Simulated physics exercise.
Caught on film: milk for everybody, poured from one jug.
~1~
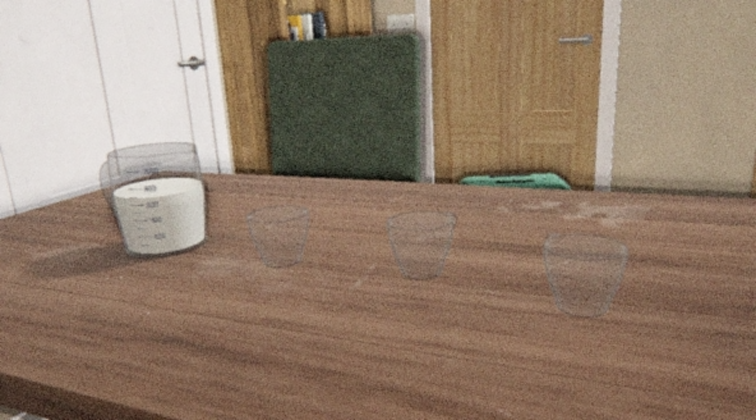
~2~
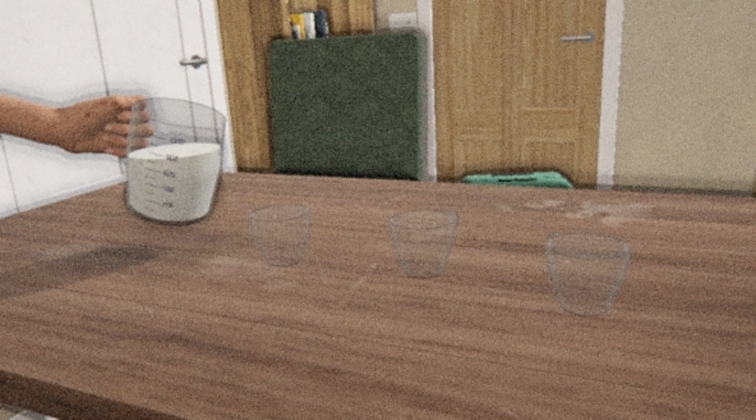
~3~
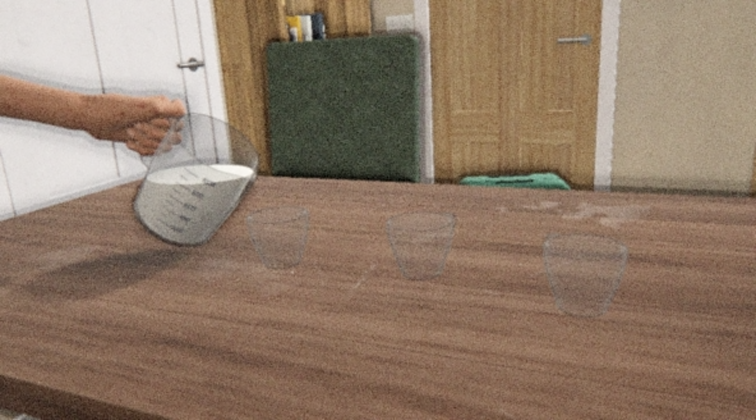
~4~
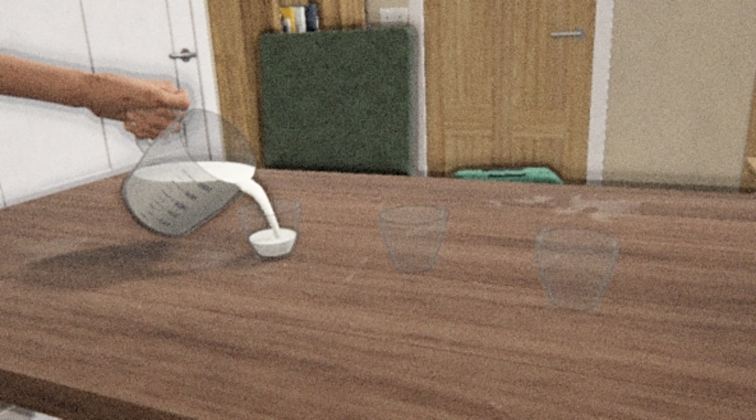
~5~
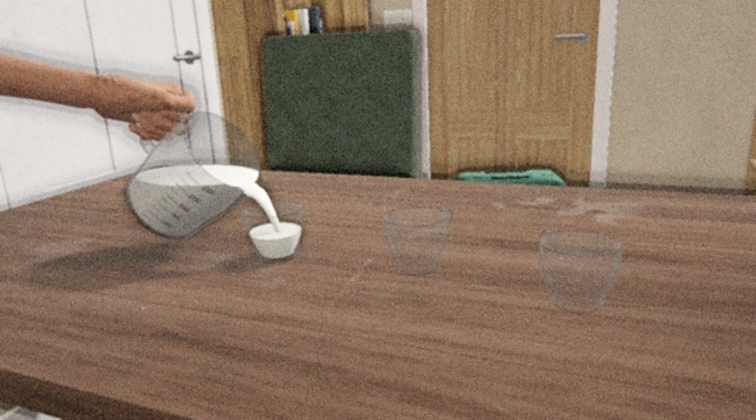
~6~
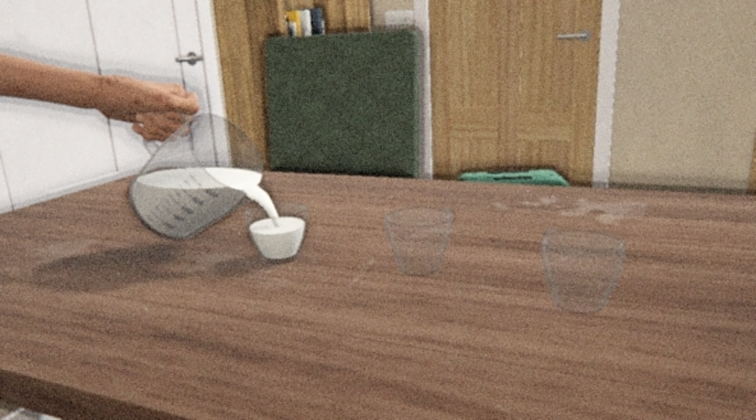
A hand reaching in from the left lifts a clear, marked jug of white milk off a brown wooden table, brings it right, tilts it and pours a thin stream into the nearest cup, whose milk rises. Two more clear cups stand empty to the right. The room, seen from just above the tabletop with a slight camera shift, has a dark green panel and wooden door behind.
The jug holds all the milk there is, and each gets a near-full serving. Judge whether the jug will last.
Looks like it's going to last to the final one.
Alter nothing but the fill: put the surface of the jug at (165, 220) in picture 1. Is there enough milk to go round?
My take is that the supply gives out early.
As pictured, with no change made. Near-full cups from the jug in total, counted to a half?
Estimate: Near 5.0 servings.
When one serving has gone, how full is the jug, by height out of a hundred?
Level: Near 45 per cent.
Soon after, the first is about three quarters full.
Later, the first is done and the jug has about three quarters of its load.
In the end, all three are full and about a third of the milk is over.
